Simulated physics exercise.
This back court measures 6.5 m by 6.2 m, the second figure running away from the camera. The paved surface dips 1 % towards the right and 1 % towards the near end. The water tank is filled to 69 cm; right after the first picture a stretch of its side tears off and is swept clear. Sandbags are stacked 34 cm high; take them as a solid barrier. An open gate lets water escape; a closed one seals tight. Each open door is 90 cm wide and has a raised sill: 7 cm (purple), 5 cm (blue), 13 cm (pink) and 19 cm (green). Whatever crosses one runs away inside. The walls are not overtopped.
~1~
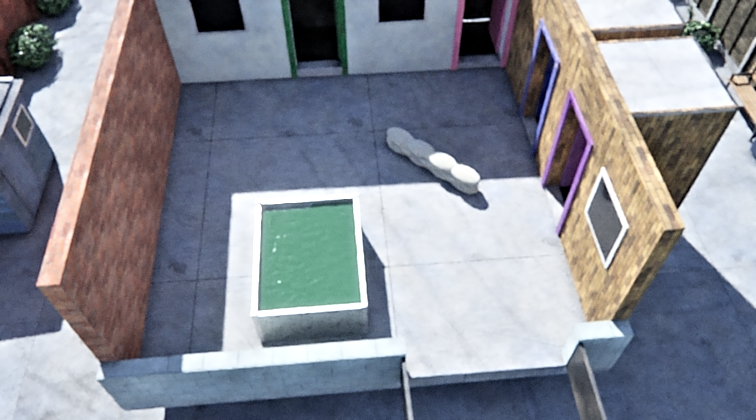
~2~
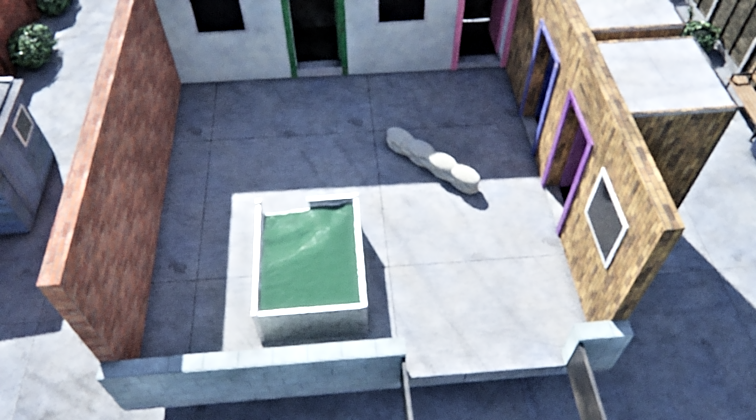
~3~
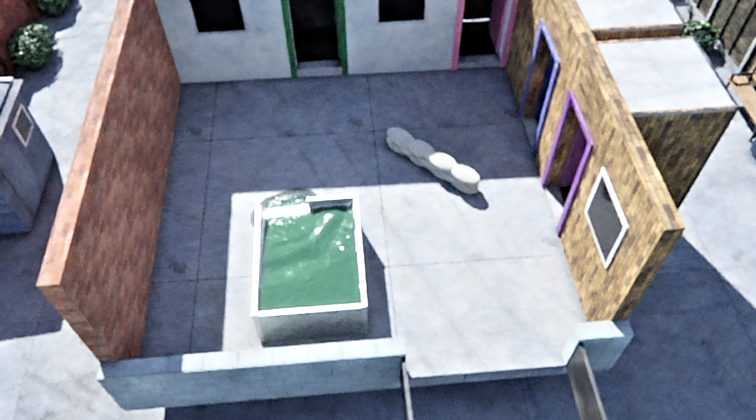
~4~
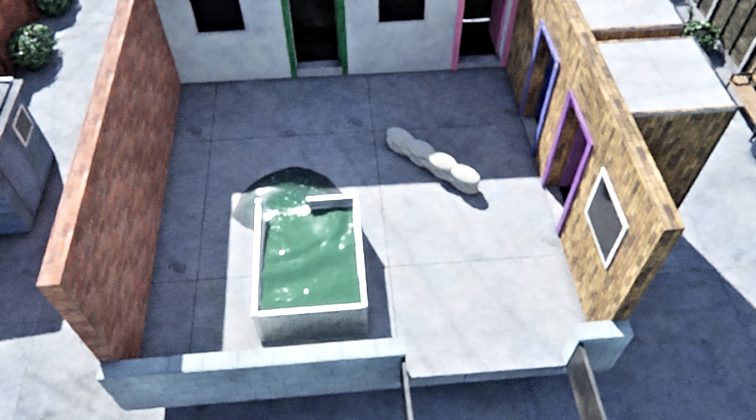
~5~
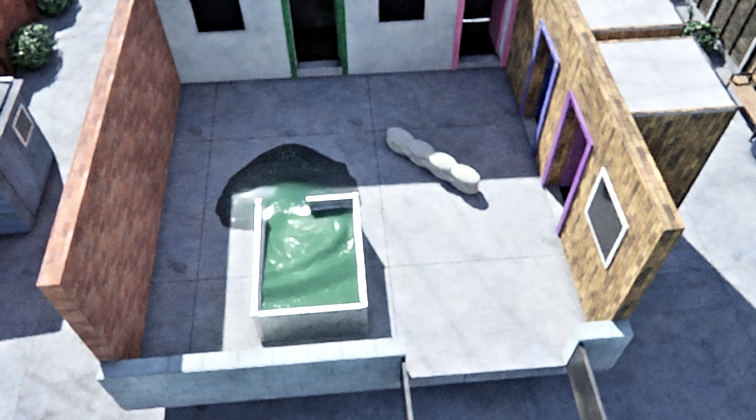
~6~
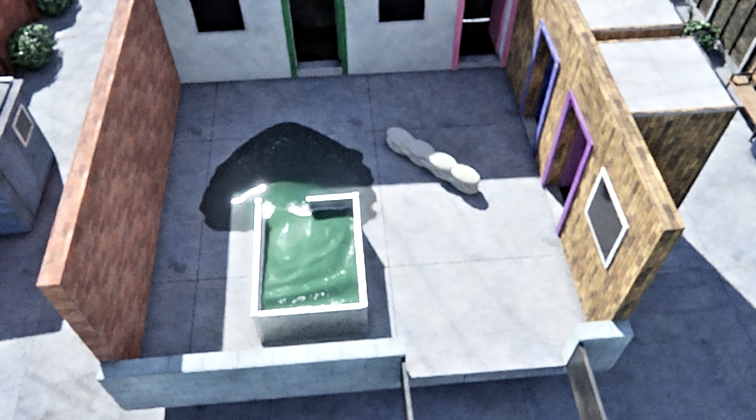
In a walled paved yard, part of the far side of a tank of green water broke away, and water poured out through the gap, spreading in a dark, widening pool across the ground behind it.
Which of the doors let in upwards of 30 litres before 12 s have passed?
Within that time: At the purple door it keeps below the limit; at the blue door it exceeds the limit; at the pink door it does not reach the limit; at the green door it does not reach the limit.
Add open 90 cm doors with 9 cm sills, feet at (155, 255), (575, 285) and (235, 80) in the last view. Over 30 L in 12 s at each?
In that order: Not over, not over, above.
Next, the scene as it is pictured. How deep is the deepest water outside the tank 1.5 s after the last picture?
Roughly 32 cm.
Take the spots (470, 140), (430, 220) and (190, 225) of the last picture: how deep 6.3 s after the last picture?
In that order: 3, 1 and 4 cm.
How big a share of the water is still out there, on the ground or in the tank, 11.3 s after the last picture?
Roughly 86 in a hundred.
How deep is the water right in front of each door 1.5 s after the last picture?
In cm: Purple 0, blue 0, pink 0, green 20.
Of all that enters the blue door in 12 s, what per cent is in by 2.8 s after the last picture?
Some 0 per cent by then.
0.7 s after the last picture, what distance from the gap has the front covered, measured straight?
Some 3.8 m out.
Then, 0.7 s after the last picture water covers 30 % of the floor and is deepest (36 cm) near (281, 227); purple door not reached, blue door not reached, pink door not reached, green door 9 cm at the sill, 0 L in.
Then, 1.5 s after the last picture water covers 35 % of the floor and is deepest (32 cm) near (191, 86); purple door not reached, blue door not reached, pink door not reached, green door 20 cm at the sill, 0 L in.
Then, 2.8 s after the last picture water covers 45 % of the floor and is deepest (22 cm) near (281, 227); purple door not reached, blue door not reached, pink door 5 cm at the sill, 0 L in, green door 12 cm at the sill, 0 L in.
Then, 6.3 s after the last picture water covers 70 % of the floor and is deepest (14 cm) near (510, 88); purple door 5 cm at the sill, 0 L in, blue door 10 cm at the sill, 11 L in, pink door 11 cm at the sill, 1 L in, green door 6 cm at the sill, 1 L in.
Then, 11.3 s after the last picture water covers 90 % of the floor and is deepest (12 cm) near (591, 347); purple door 6 cm at the sill, 0 L in, blue door 8 cm at the sill, 58 L in, pink door 6 cm at the sill, 1 L in, green door 3 cm at the sill, 1 L in.
